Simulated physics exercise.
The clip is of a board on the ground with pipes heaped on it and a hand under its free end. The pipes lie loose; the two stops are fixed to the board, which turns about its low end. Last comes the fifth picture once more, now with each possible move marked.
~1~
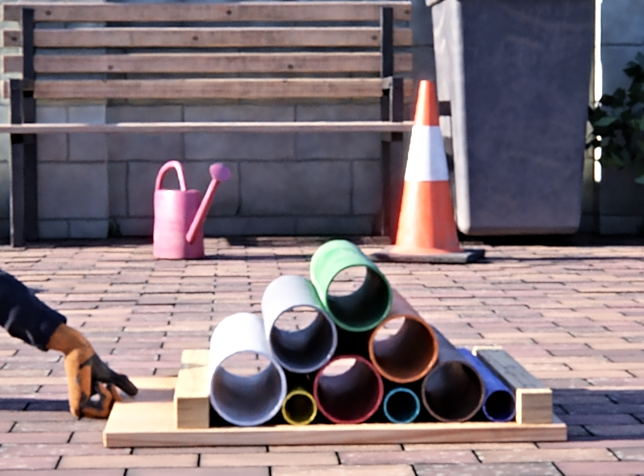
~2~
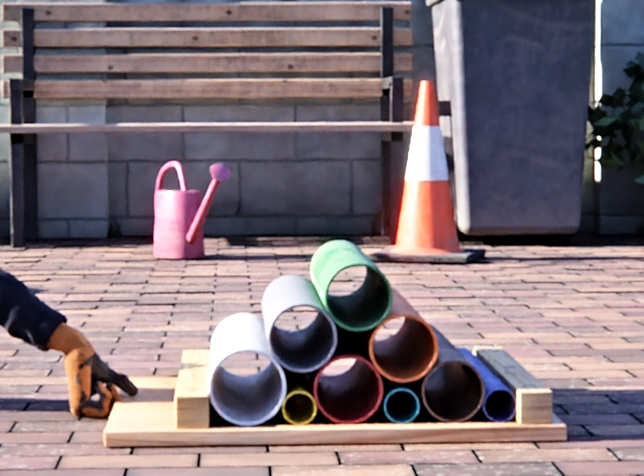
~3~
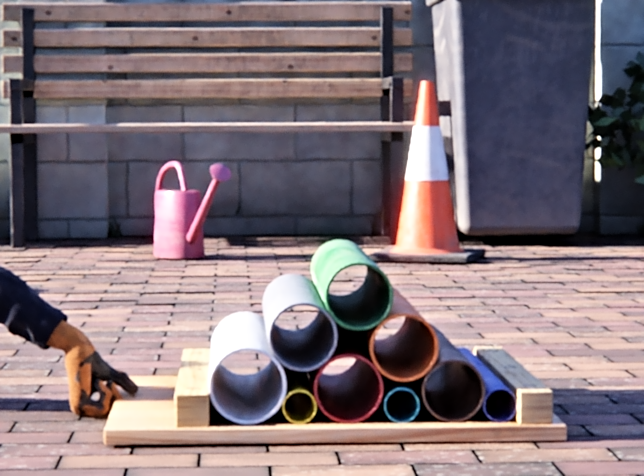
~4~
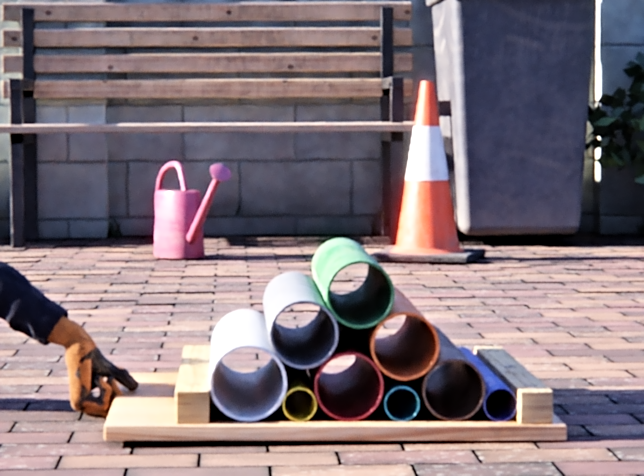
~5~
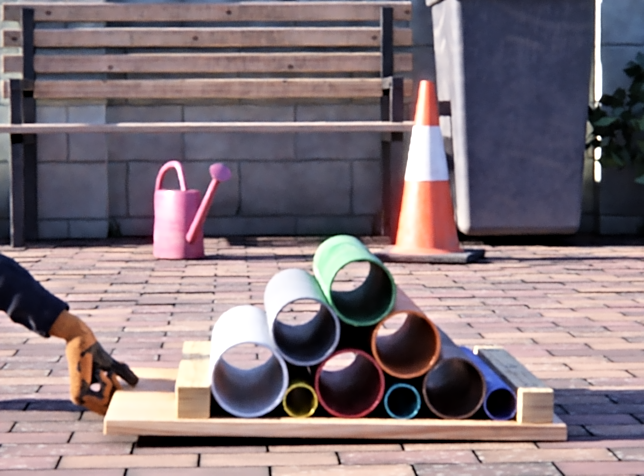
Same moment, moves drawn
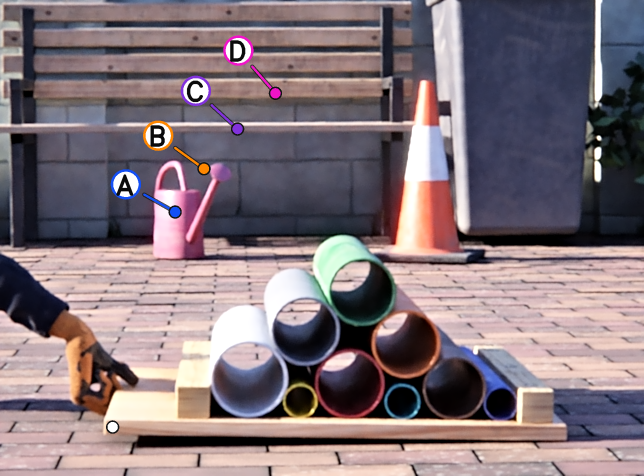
On a sunlit brick pavement before a bench, a pink watering can and a traffic cone, a wooden board holds a pile of colourful pipes. A gloved hand at its left end stays nearly still, then raises that end slightly, and the pipes tilt up a little with it.
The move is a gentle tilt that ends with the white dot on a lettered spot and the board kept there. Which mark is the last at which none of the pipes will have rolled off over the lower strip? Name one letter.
B is the limit.
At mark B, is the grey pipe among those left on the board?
Yes, with B.
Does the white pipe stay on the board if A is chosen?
Yes.
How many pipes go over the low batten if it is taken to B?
With B, none.
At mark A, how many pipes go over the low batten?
The count is none.
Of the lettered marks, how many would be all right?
Two of them.
On the marked copy, A at (175, 212); B at (204, 169); C at (237, 129); D at (275, 93); the white dot at (113, 427).
With B. Early on, board at 20°.
Further on, board at 36°.
At the end, board at 36°, none over the low batten.
As for the rest, A none over the low batten; C three over the low batten (orange, grey, green); D five over the low batten.
